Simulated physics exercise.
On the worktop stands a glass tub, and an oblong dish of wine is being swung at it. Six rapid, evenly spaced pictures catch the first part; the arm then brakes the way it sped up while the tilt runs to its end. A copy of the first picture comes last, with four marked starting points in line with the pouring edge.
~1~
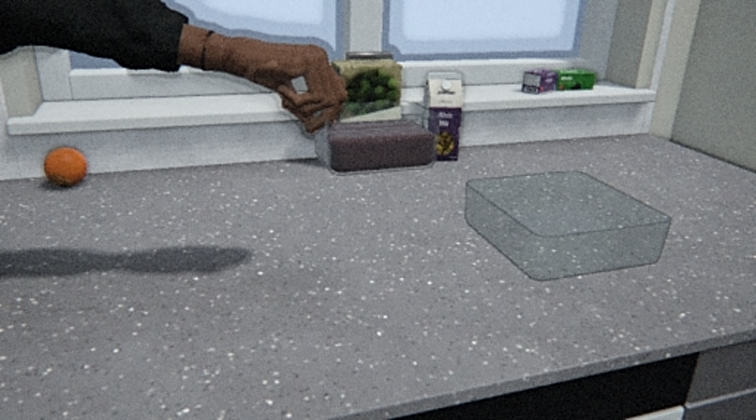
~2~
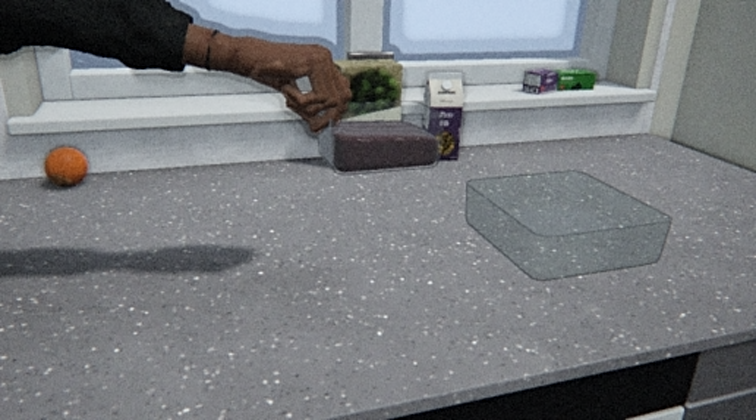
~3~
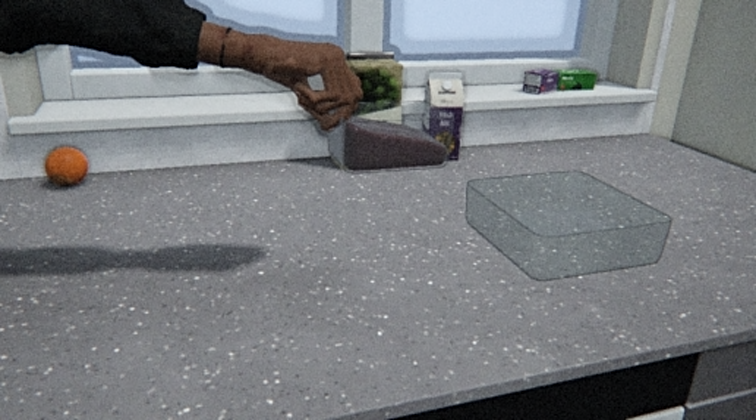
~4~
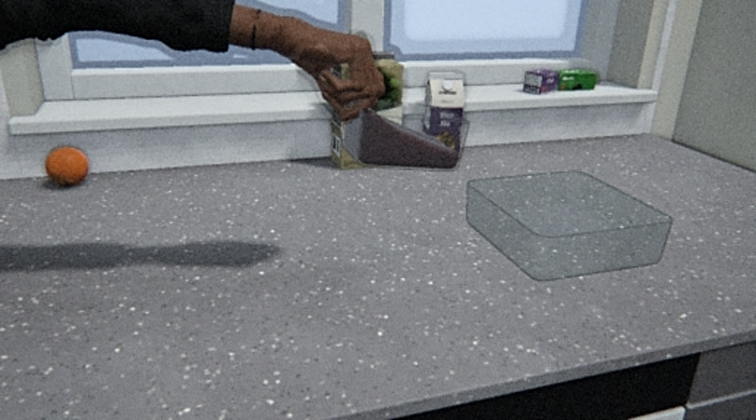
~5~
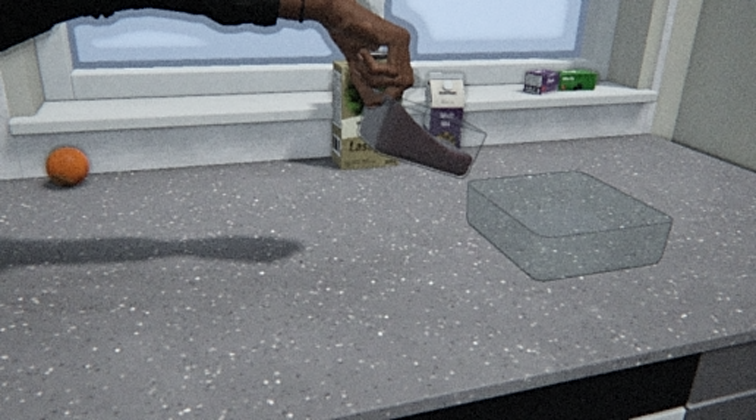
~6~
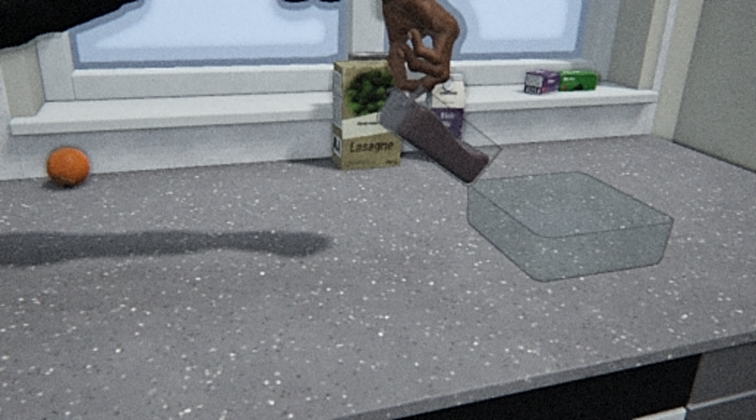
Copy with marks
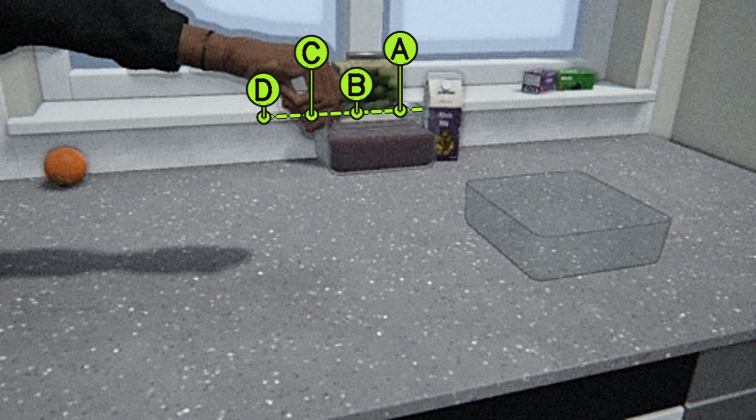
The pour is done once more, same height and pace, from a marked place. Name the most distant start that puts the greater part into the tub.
A is the one.
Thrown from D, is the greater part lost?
Yes, that goes wrong.
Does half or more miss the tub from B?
Yes, that goes wrong.
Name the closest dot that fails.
The answer is B.
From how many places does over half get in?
One of the four.
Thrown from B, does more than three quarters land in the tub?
No, it does not.
On the marked copy, A at (400, 110); B at (356, 112); C at (311, 114); D at (263, 117).
For dot A, about 63 % lands in the tub, 22 % falls short and 14 % goes beside or beyond.
For dot B, about 32 % lands in the tub, 58 % falls short and 10 % goes beside or beyond.
For dot C, about 1 % lands in the tub, 97 % falls short.
For dot D, about 0 % lands in the tub, 100 % falls short.
